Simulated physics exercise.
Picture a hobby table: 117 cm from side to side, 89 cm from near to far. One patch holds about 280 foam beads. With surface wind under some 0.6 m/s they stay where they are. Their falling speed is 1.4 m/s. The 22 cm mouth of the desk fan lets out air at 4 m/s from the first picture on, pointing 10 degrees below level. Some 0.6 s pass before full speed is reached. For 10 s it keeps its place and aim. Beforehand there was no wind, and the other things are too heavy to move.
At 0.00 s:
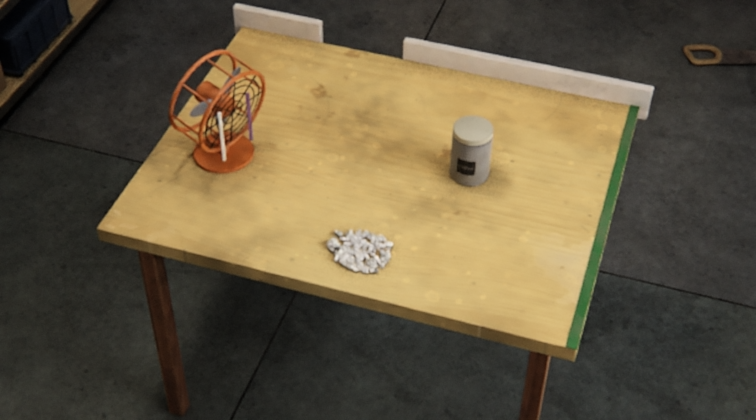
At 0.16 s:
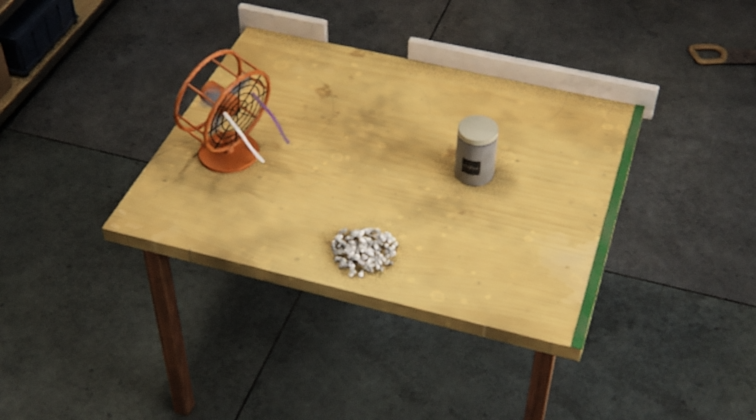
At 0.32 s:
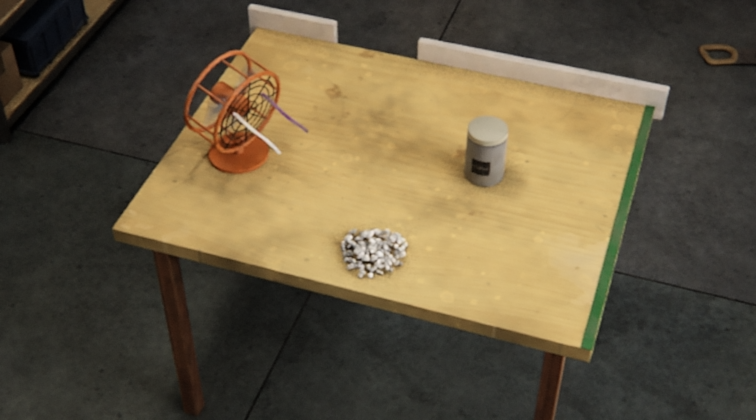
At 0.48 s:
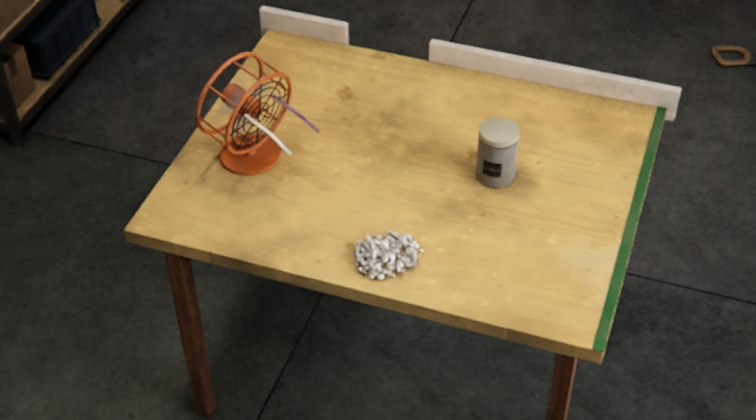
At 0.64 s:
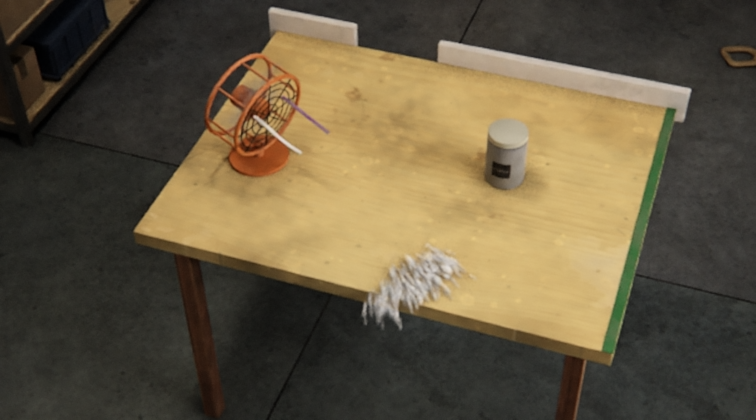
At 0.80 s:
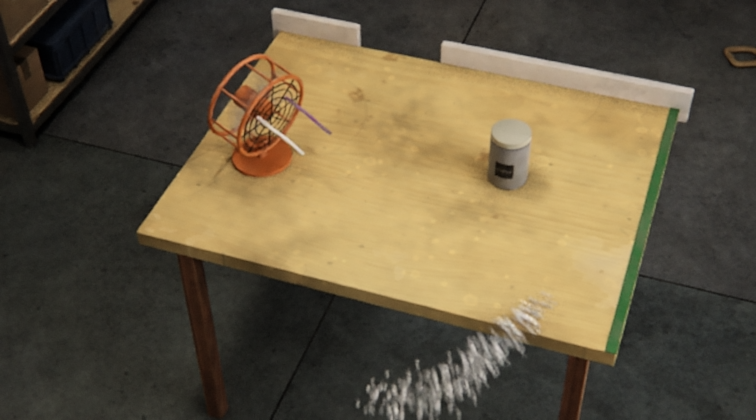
A pale wooden table with dark reddish legs stands on a grey tiled floor, seen from above at an angle. An orange desk fan with white and purple ribbons sits at left, a grey lidded jar at right, a heap of whitish beads near the front, and green edging at right. The ribbons lift and stream, the beads stir, then sweep rightward and over the front edge, as the view shifts slightly left.
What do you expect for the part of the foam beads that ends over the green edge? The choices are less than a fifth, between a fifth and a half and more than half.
Of the foam beads, fewer than one in five end up over the green edge.
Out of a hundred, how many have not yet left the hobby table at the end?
I'd say close to 0 percent.
After 2.0 s, 0 % are on the move or not yet settled, 1 % are over the green edge.
After 3.2 s, 0 % are on the move or not yet settled, 1 % are over the green edge.
After 5.5 s, 0 % are on the move or not yet settled, 1 % are over the green edge.
After 10.0 s, at the end, 1 % are over the green edge.
